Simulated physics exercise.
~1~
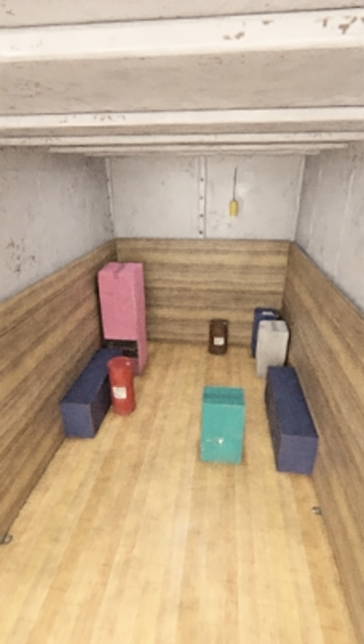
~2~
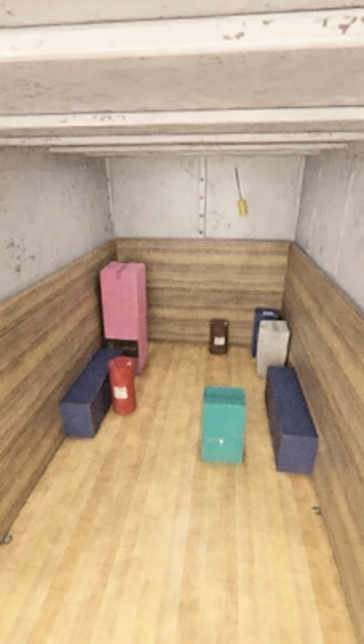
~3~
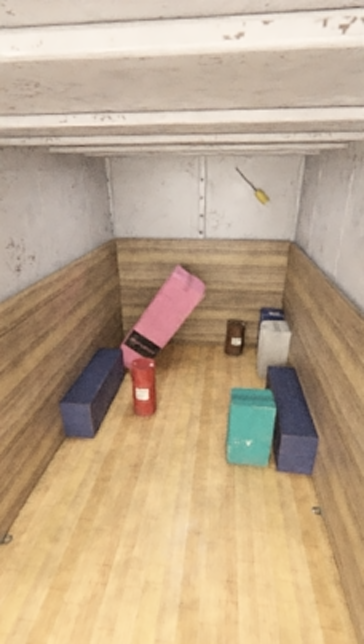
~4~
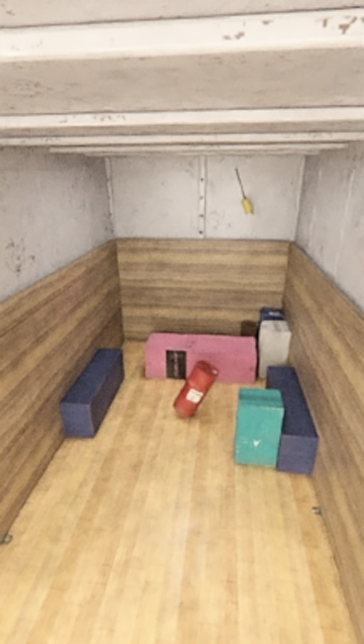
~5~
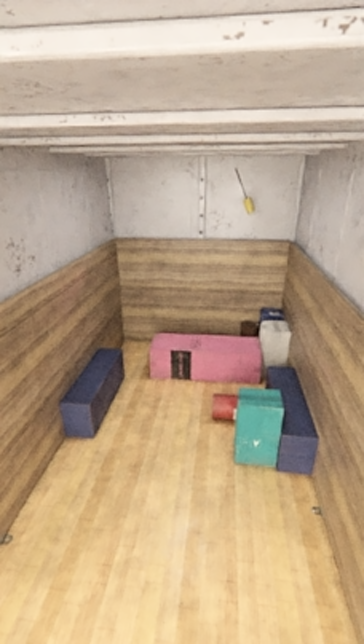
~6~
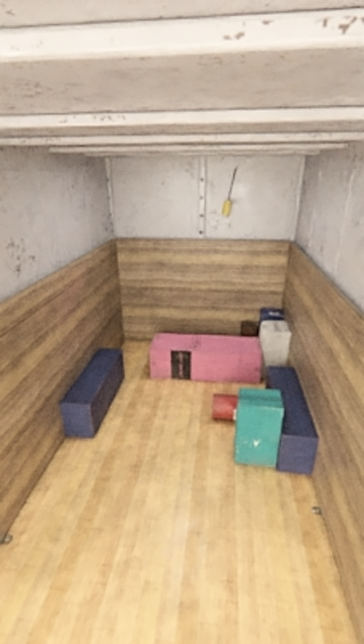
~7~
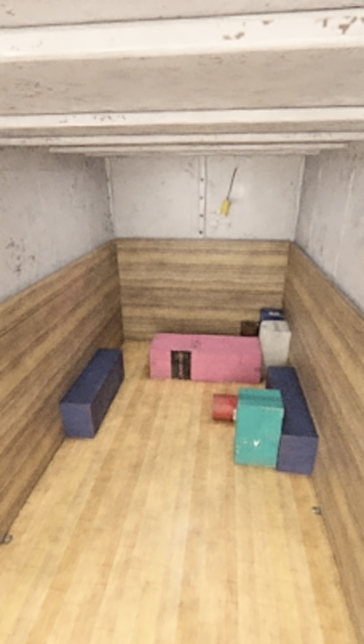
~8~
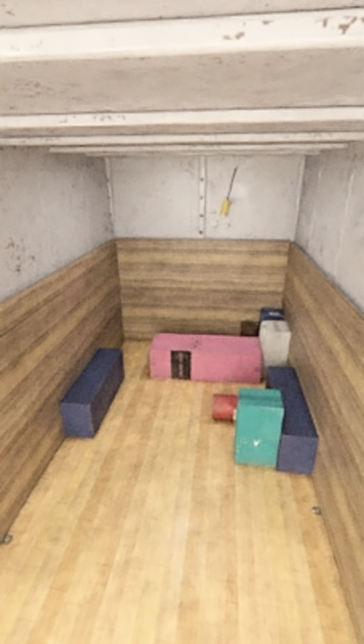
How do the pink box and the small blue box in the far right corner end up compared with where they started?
The pink box leaves its spot, toppling to the right and ending on its side near the far wall. The blue box stays put in the far right corner.
